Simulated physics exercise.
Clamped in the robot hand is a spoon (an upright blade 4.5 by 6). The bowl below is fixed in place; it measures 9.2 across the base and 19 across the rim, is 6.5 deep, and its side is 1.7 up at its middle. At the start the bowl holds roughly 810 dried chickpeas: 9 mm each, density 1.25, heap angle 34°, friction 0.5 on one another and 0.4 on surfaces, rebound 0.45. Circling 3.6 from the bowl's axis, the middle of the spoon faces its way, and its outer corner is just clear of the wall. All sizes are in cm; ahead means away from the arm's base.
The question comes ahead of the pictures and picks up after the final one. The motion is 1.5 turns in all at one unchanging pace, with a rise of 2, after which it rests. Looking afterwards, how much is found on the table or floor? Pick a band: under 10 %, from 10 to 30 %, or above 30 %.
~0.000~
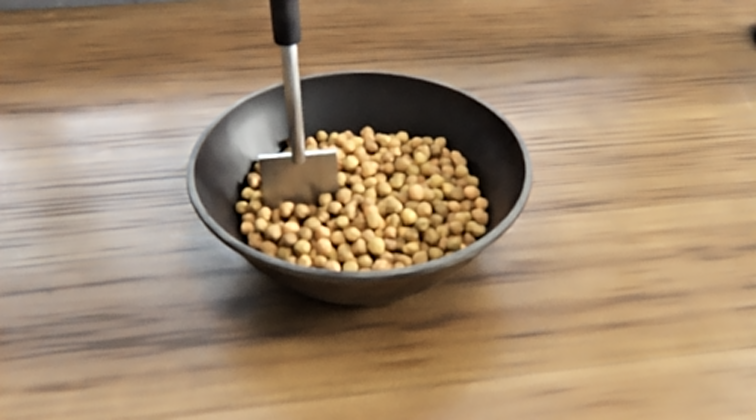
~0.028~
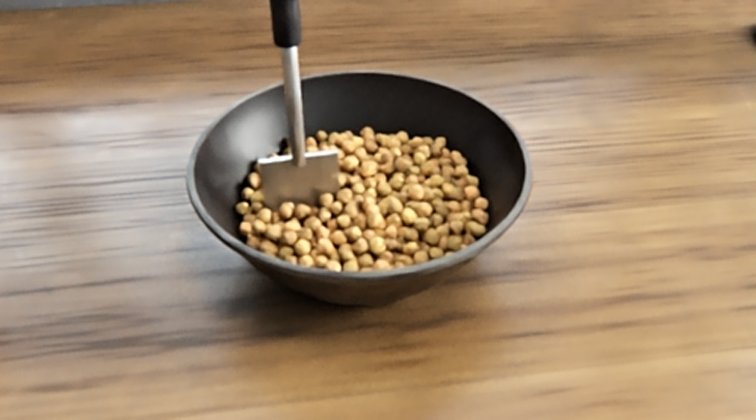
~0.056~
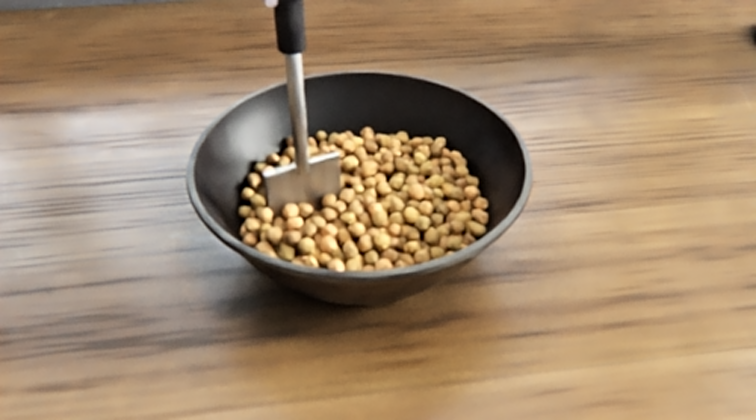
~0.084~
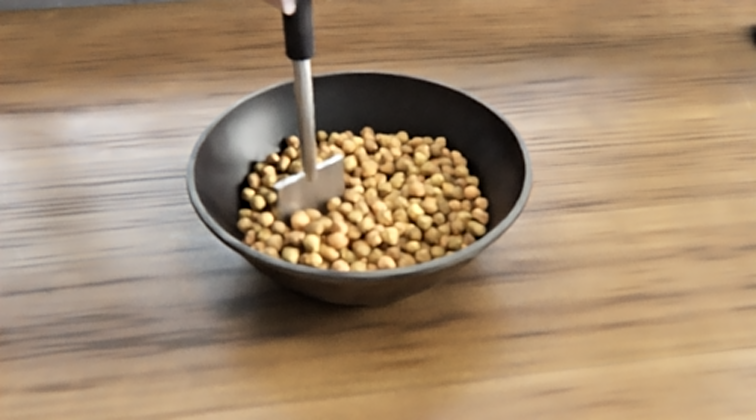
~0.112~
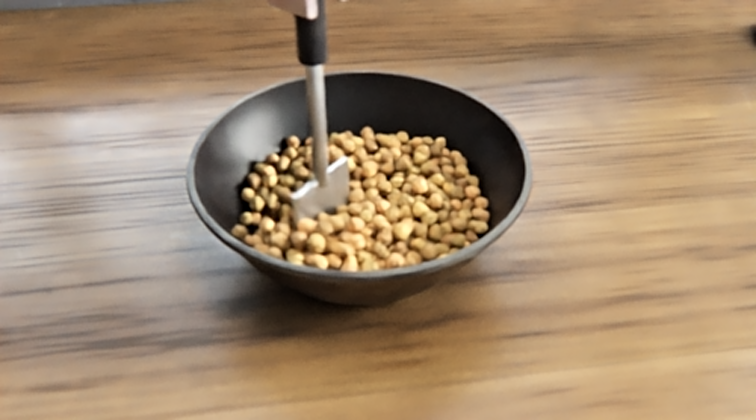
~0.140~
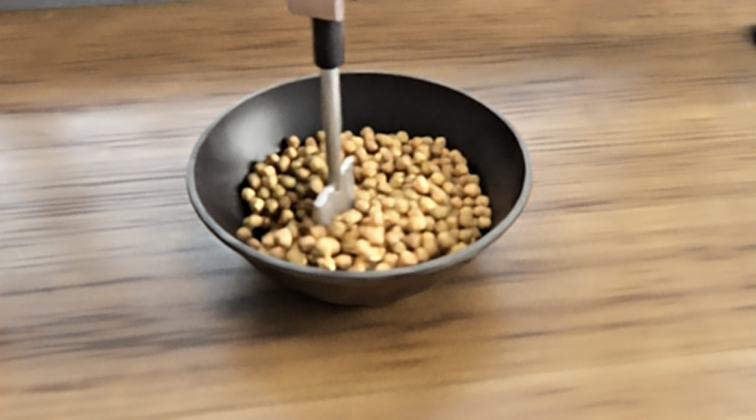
Under 10 %.
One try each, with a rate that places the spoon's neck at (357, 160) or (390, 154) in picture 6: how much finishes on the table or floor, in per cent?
First try: Around 10 %; second try: Around 20 %.
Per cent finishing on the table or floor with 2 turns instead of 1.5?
I'd reckon near 0 per cent.
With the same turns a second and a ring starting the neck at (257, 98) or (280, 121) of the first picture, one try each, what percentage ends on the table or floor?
Near 0 per cent and near 5 per cent, in that order.
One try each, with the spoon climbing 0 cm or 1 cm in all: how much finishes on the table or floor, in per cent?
That gives about 5 per cent and 0 per cent, in order.
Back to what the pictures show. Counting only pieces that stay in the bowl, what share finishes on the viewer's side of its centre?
It comes to near 50 percent.
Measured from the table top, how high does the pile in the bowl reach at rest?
About 6.0 cm.
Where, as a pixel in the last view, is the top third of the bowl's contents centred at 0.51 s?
Somewhere around (352, 127) in the last view.
After 0.51 s, 248° round, highest piece 8 above the table; 805 in the bowl, 1 on the table or floor, 4 in flight or on the tool.
After 0.89 s, 76° round, highest piece 7 above the table; 798 in the bowl, 12 on the table or floor.
After 1.27 s, 180° round, highest piece 6 above the table; 797 in the bowl, 13 on the table or floor.
After 1.97 s, 180° round, highest piece 6 above the table; 797 in the bowl, 13 on the table or floor.
At rest, 797 in the bowl, 13 on the table or floor. That is 2 % on the table or floor.
